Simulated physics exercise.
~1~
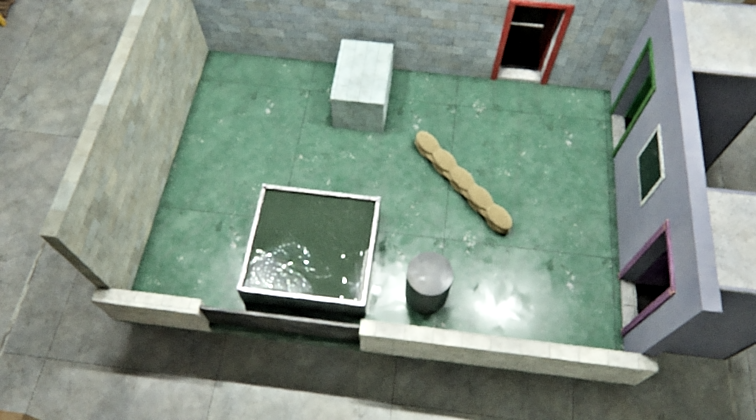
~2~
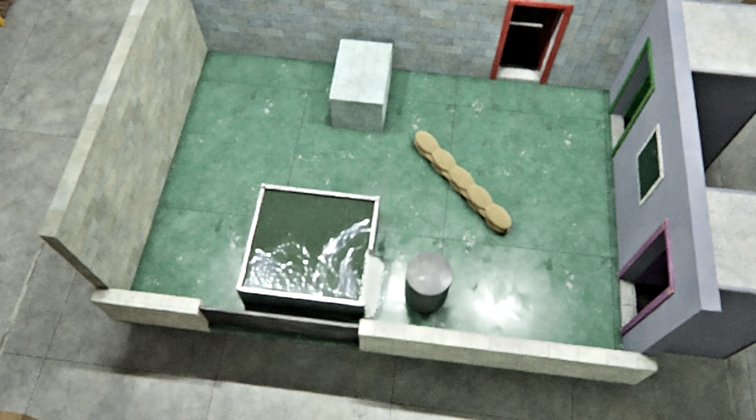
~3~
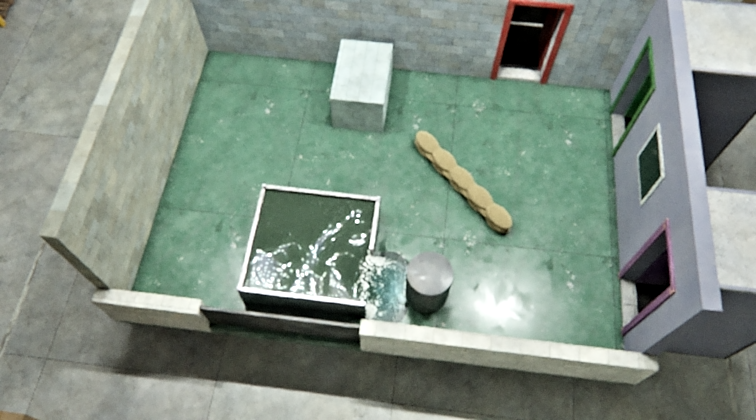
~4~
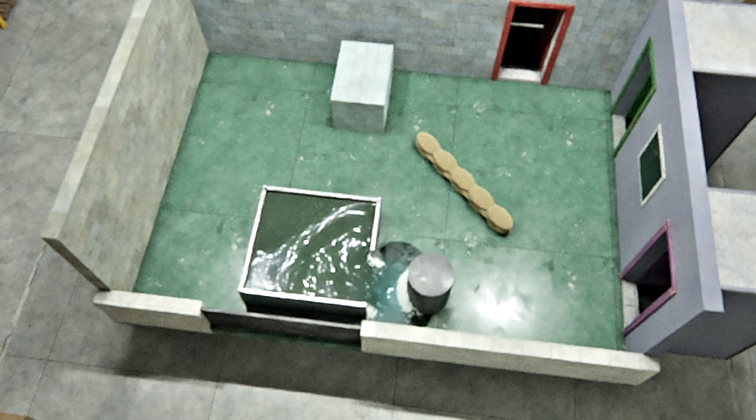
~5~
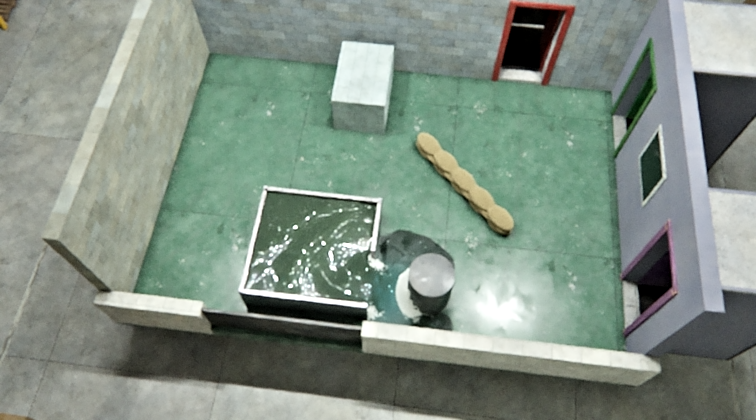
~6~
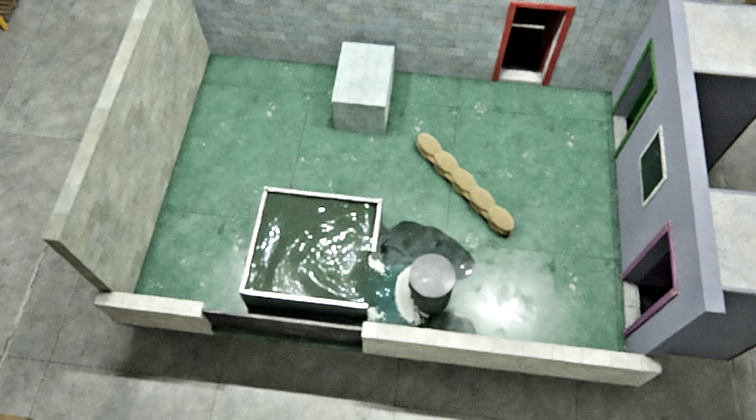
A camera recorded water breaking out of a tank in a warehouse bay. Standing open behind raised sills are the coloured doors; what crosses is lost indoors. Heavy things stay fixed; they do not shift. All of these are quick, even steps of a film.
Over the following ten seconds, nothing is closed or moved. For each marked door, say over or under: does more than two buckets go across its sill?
Green door: Under, purple door: Over, red door: Under.
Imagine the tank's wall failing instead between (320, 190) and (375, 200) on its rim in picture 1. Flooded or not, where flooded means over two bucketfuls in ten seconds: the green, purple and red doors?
I reckon the green door will get past the mark, the purple door will stay beneath the mark, and the red door will stay beneath the mark.
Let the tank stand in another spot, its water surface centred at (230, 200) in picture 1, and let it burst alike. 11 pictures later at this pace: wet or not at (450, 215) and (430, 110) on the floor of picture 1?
Result: Inundated; spared.
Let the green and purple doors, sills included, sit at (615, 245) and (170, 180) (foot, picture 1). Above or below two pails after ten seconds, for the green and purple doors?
My reading: Green door goes over; purple door lets less in.
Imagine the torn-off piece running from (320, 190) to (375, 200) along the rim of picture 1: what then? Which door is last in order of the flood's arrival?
The purple door comes last.
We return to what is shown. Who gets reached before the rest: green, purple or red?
It's the purple-painted one.
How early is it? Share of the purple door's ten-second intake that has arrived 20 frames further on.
30 %.
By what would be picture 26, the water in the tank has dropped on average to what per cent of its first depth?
My best guess is about 48 per cent.
A moment on, water covers 10 % of the floor; the green door not reached, the purple door not reached, the red door not reached.
Next, water covers 25 % of the floor; the green door not reached, the purple door not reached, the red door not reached.
Then, water covers 40 % of the floor; the green door not reached, the purple door over two buckets in, the red door not reached.
Later, water covers 65 % of the floor; the green door wet at the sill, nothing in, the purple door far over two buckets in, the red door not reached.
In the end, water covers 90 % of the floor; the green door under two buckets in, the purple door far over two buckets in, the red door wet at the sill, nothing in.
